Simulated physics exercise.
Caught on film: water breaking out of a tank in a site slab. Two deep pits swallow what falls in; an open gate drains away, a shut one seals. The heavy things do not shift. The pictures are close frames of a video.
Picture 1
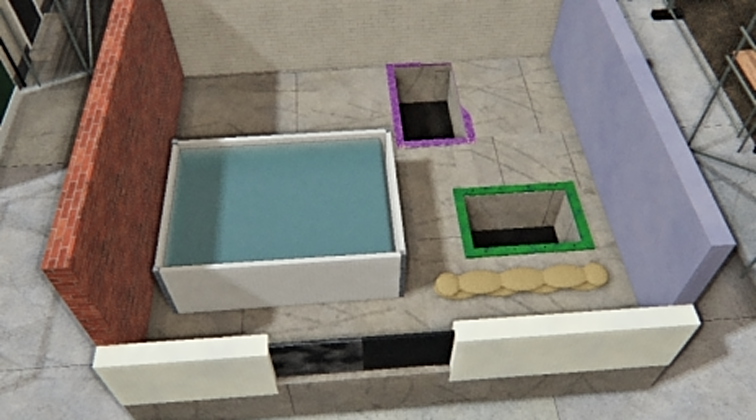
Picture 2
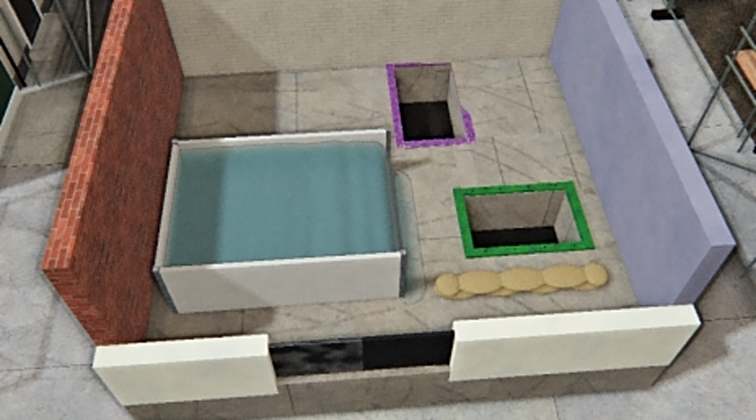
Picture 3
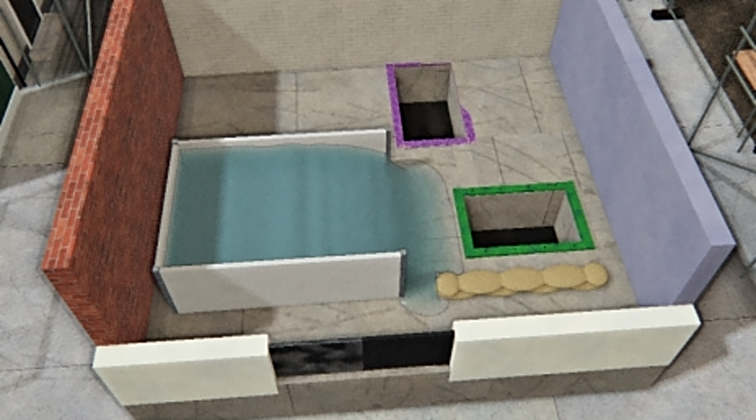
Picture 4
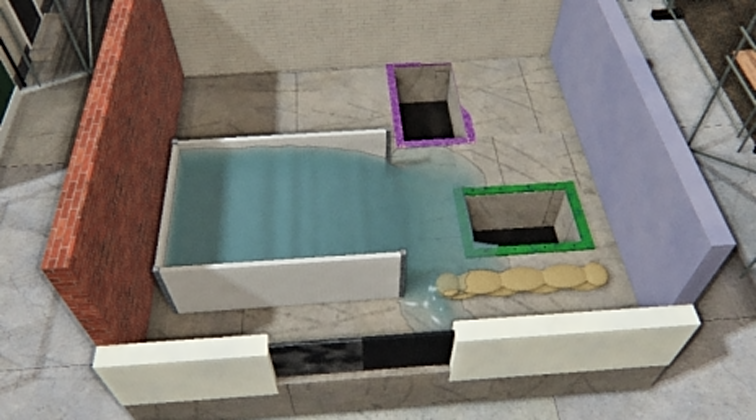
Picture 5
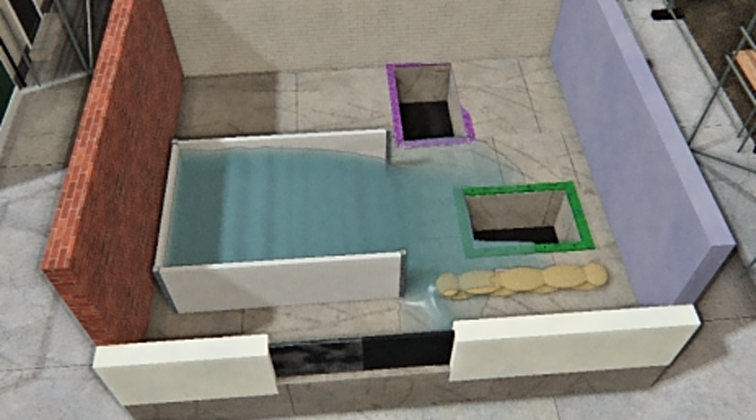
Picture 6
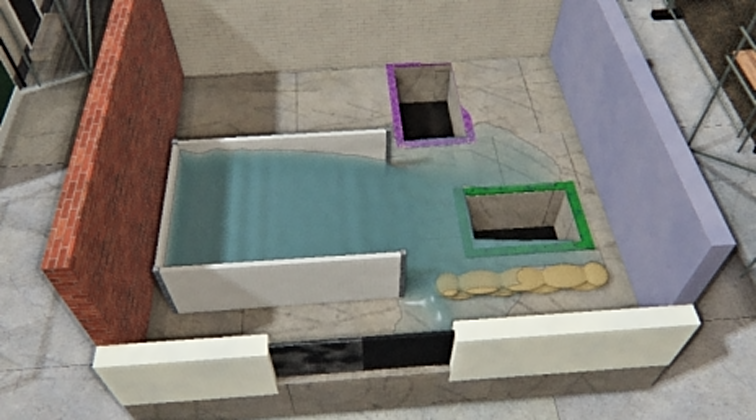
On a walled slab, water pours from a tank's right side and spreads around a green-edged pit.
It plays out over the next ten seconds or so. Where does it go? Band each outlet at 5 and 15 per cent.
In the end: The gate takes not even 5 %; the green pit takes above 15 %; the purple pit takes above 15 %.
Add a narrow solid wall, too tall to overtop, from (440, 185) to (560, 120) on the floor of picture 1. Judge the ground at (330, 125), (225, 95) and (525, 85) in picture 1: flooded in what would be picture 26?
One after the other: Not flooded, dry, wet.
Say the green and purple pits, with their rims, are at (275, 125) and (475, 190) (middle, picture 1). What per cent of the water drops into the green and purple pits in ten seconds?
Roughly, in per cent: Green 2, purple 70.
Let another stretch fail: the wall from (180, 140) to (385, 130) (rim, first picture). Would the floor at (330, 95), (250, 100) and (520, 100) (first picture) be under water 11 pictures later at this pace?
As listed: Covered, awash, dry.
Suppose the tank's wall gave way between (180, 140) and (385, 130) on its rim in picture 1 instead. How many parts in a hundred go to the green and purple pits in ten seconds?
In per cent: Green 0, purple 55.
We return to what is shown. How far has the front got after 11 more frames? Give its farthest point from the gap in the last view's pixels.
Around (540, 59).
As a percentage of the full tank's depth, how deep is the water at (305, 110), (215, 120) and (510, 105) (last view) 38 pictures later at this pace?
In that order: 0, 0 and 8 per cent.
A moment on, water covers 40 % of the floor; the gate 0 %, the green pit 12 %, the purple pit 1 %.
Next, water covers 50 % of the floor; the gate 0 %, the green pit 23 %, the purple pit 2 %.
Then, water covers 60 % of the floor; the gate 0 %, the green pit 33 %, the purple pit 5 %.
Later, water covers 60 % of the floor; the gate 0 %, the green pit 41 %, the purple pit 17 %.
In the end, water covers 80 % of the floor; the gate 0 %, the green pit 43 %, the purple pit 24 %.
